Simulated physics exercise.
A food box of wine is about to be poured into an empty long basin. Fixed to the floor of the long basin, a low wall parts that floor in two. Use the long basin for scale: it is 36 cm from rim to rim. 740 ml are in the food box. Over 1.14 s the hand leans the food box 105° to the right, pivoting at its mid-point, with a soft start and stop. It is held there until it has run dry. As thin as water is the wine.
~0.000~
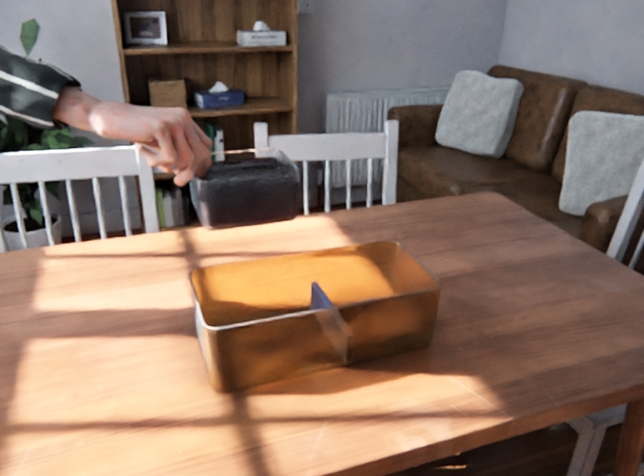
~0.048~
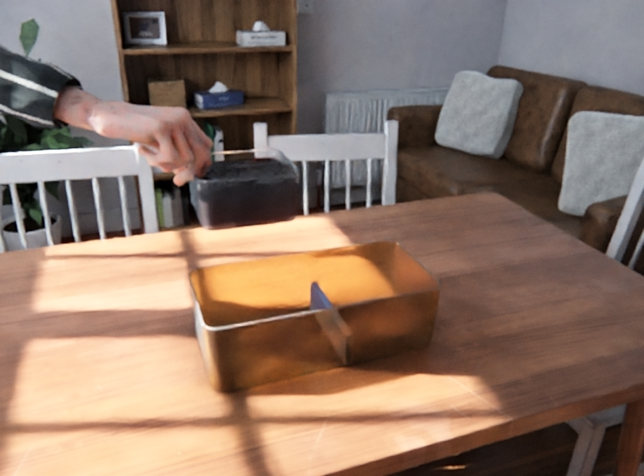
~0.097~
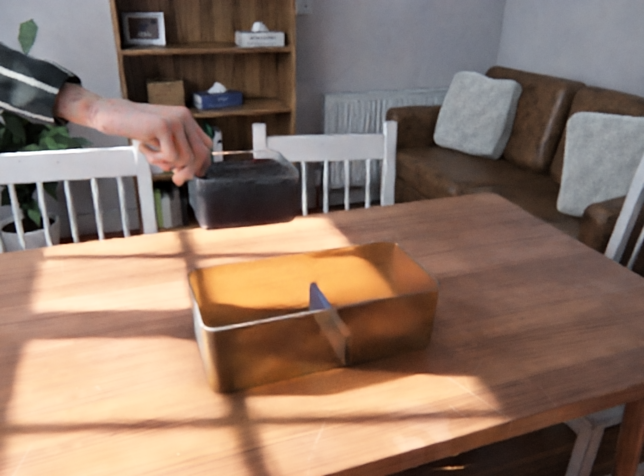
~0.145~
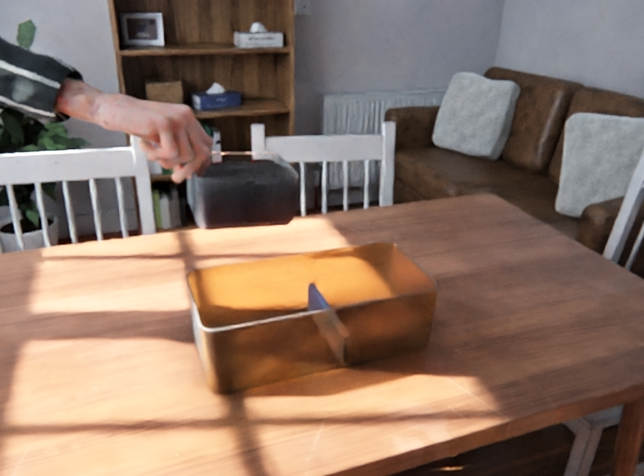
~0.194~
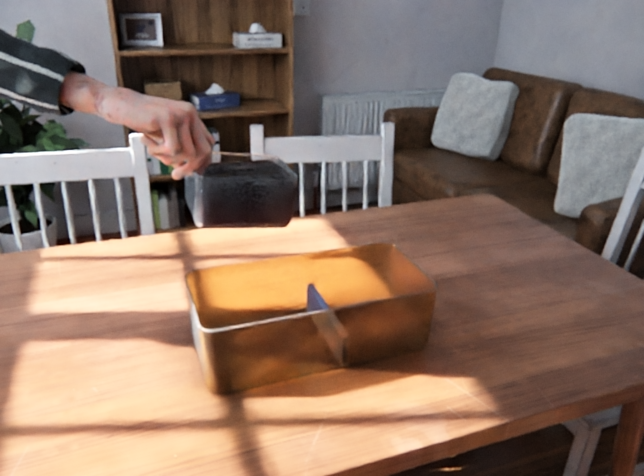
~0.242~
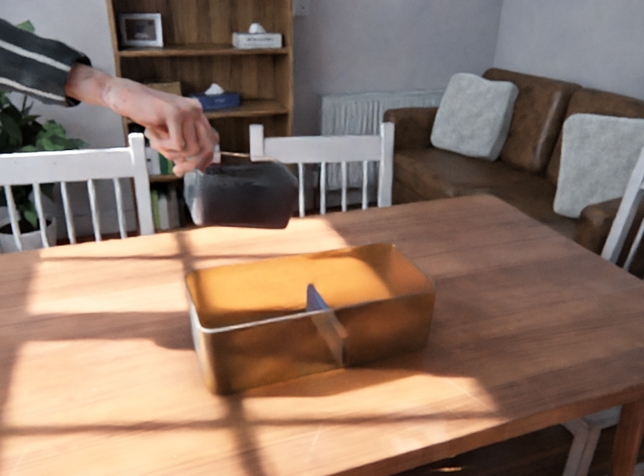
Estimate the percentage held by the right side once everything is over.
I would say 65 per cent.
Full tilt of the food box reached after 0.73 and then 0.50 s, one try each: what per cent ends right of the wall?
Around 55 per cent first, around 40 per cent next.
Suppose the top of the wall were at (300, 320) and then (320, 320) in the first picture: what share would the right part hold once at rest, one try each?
Respectively 85 and 70 %.
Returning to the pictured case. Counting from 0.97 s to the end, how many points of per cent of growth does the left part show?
About 16 percent.
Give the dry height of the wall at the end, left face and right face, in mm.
Left roughly 44 mm; right roughly 32 mm.
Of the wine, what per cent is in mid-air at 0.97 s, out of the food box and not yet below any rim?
About 8 % of the total.
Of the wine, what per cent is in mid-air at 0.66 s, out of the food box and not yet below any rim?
Close to 36 per cent, I'd say.
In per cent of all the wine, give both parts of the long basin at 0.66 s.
Around 3 on the left and around 12 on the right.
Then, 0.66 s in, the tilt is 66° and 48 per cent is still to pour, 3 is left of the wall and 13 right of it.
Then, 0.97 s in, the tilt is 99° and 8 per cent is still to pour, 19 is left of the wall and 64 right of it.
Then, 1.29 s in, the tilt is 105° and 0 per cent is still to pour, 33 is left of the wall and 64 right of it.
Then, 1.64 s in, the tilt is 105° and 0 per cent is still to pour, 34 is left of the wall and 65 right of it.
Finally, 34 per cent lies left of the wall, 65 right of it and 1 outside.
